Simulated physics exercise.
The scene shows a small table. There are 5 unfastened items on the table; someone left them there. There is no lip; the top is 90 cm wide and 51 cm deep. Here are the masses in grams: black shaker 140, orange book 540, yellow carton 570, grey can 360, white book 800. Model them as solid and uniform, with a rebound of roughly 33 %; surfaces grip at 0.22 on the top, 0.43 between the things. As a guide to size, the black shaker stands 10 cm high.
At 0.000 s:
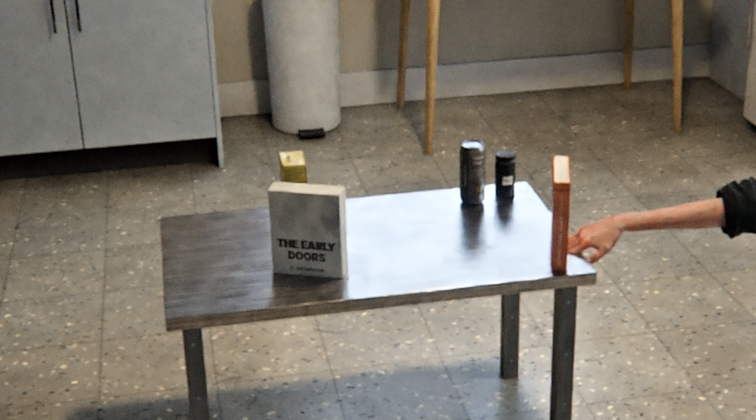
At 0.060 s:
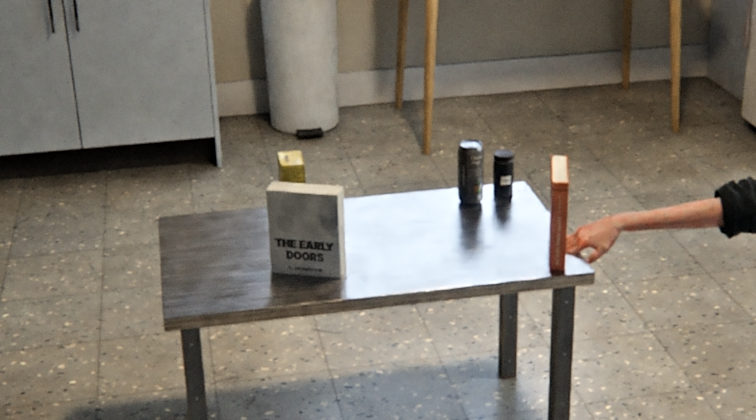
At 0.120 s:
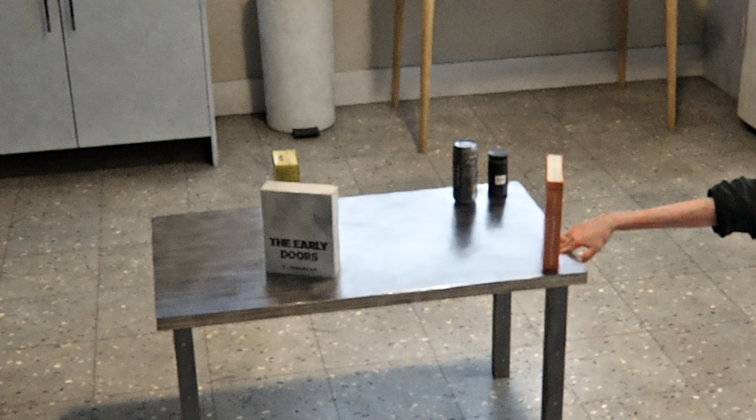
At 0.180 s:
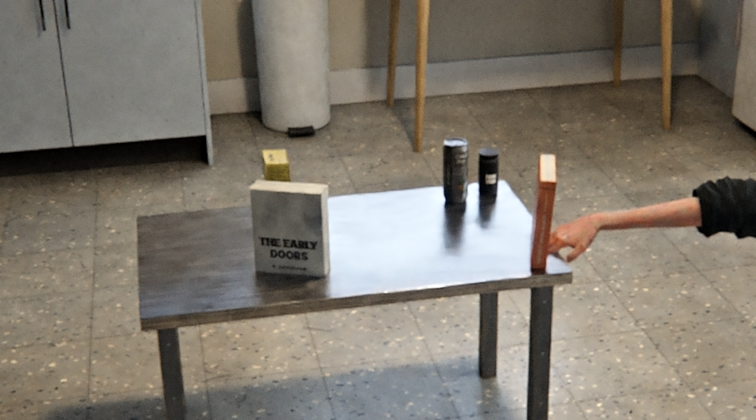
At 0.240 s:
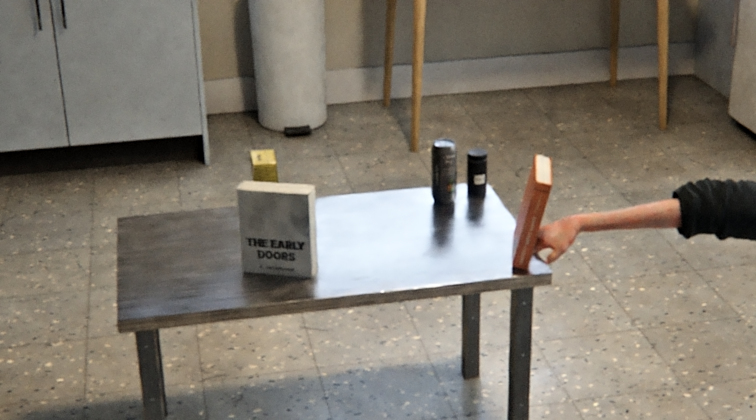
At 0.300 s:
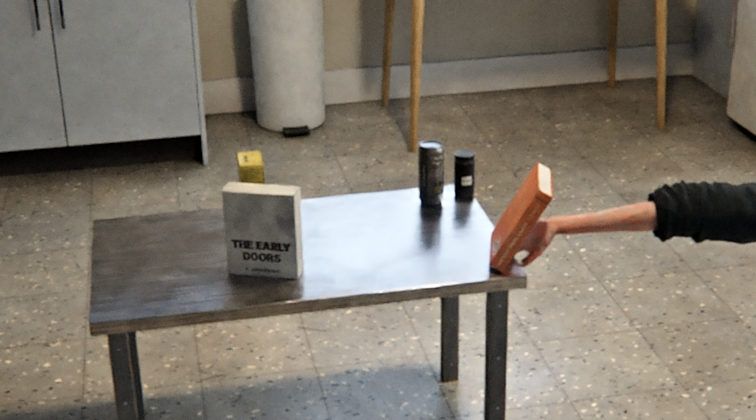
The clip shows a hand at the right edge of a small table holding two books, a yellow carton and two dark containers; the table shifts left, and the upright orange book beside the hand leans increasingly to the right.
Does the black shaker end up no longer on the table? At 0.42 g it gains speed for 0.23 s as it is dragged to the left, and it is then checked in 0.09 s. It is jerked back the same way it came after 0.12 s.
No, it stays put.
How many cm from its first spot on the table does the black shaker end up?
Roughly 7 centimetres.
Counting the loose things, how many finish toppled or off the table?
That comes to 1.
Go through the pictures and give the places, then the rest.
In the first frame, black shaker (505, 173); orange book (560, 212).
In the second frame, grey can (471, 173); white book (307, 230).
In the third frame, table shifted 1 cm; orange book (553, 211); yellow carton (287, 186).
In the fourth frame, table shifted 3 cm; orange book (543, 210) leaning 4°; grey can (456, 171).
In the fifth frame, table shifted 7 cm; orange book (532, 211) leaning 13°; yellow carton (265, 186) slid 3 cm.
In the sixth frame, table shifted 12 cm; black shaker (464, 173) slid 6 cm; grey can (431, 173) slid 6 cm.
After 0.60 s, table shifted 13 cm; black shaker slid 2 cm near (430, 177); yellow carton slid 2 cm; white book slid 2 cm.
After 0.80 s, black shaker slid 10 cm near (450, 175); yellow carton slid 10 cm; white book slid 10 cm.
At rest (1.5 s), off the table, orange book; not toppled but over 5 cm from the start, black shaker, yellow carton, grey can and white book. In the last view, black shaker near (463, 174).
